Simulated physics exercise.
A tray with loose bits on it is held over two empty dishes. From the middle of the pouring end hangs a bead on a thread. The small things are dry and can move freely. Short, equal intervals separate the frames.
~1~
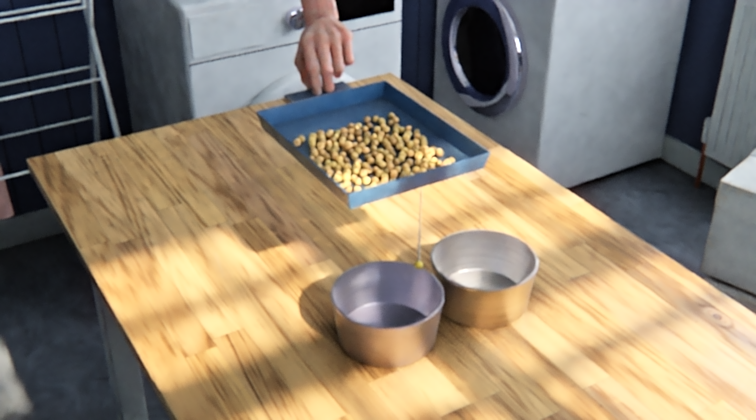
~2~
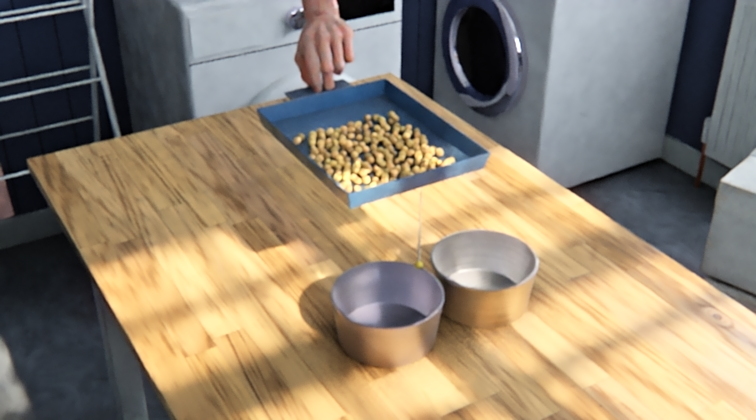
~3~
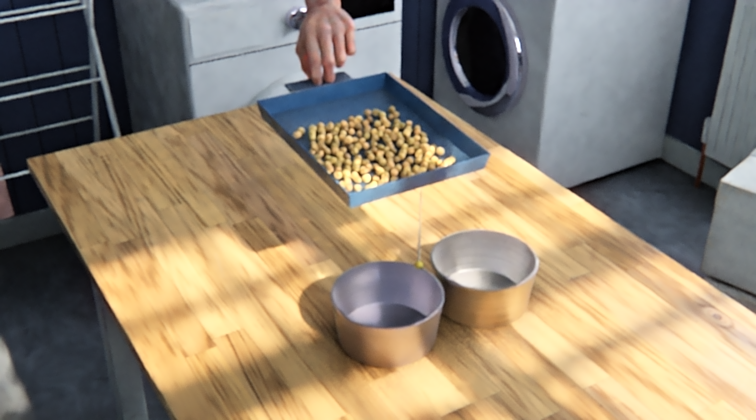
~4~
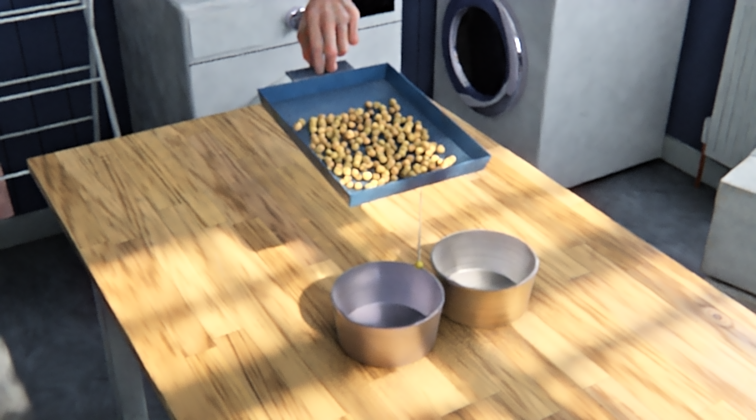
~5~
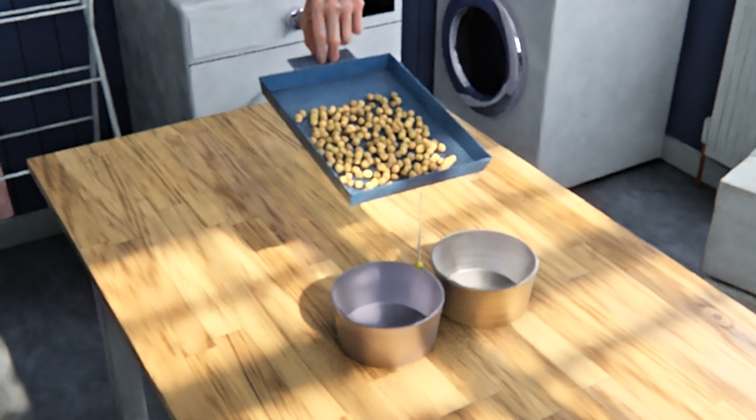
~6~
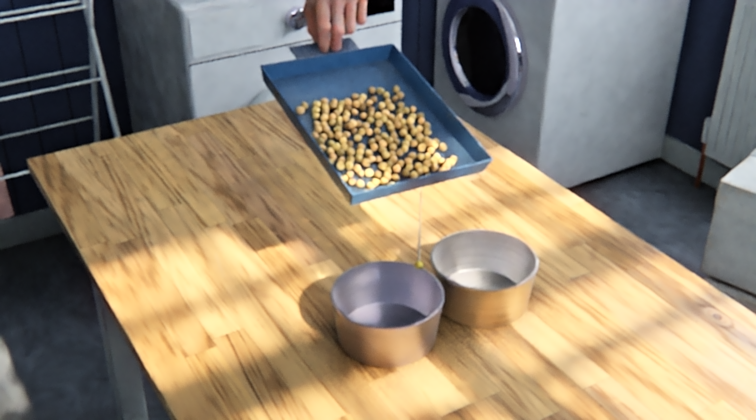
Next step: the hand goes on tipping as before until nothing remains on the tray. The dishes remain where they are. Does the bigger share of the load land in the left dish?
No: Greater load: Right.
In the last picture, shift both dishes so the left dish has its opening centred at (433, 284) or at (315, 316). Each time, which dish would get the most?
The dish to the left; the dish to the right.
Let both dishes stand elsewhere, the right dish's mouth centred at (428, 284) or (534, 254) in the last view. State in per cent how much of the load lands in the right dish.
It would be roughly 40 per cent, followed by roughly 20 per cent.
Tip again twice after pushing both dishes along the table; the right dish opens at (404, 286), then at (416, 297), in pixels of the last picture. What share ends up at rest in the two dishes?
It would be roughly 20 per cent for the first and roughly 40 per cent for the second.
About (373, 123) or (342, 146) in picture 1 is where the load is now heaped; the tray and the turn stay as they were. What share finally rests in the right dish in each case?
Respectively 60 and 30 per cent.
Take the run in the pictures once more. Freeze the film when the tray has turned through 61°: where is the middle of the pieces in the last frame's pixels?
In the last view the centre sits at roughly (418, 150).
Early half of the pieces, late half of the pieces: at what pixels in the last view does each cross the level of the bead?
I'd place the first part at (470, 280) and the rest at (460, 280).
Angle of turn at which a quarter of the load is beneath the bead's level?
A tilt of roughly 110°.
Just after the last frame, tray tipped steeply; every one on the tray.
A moment on, tray tipped right over; almost all on the tray; just a few in the right dish.
Further on, tray tipped past a quarter turn; about a tenth in the left dish; roughly half in the right dish; roughly half outside both.
When it is over, tray tipped past a quarter turn; about a tenth in the left dish; roughly half in the right dish; roughly half outside both.
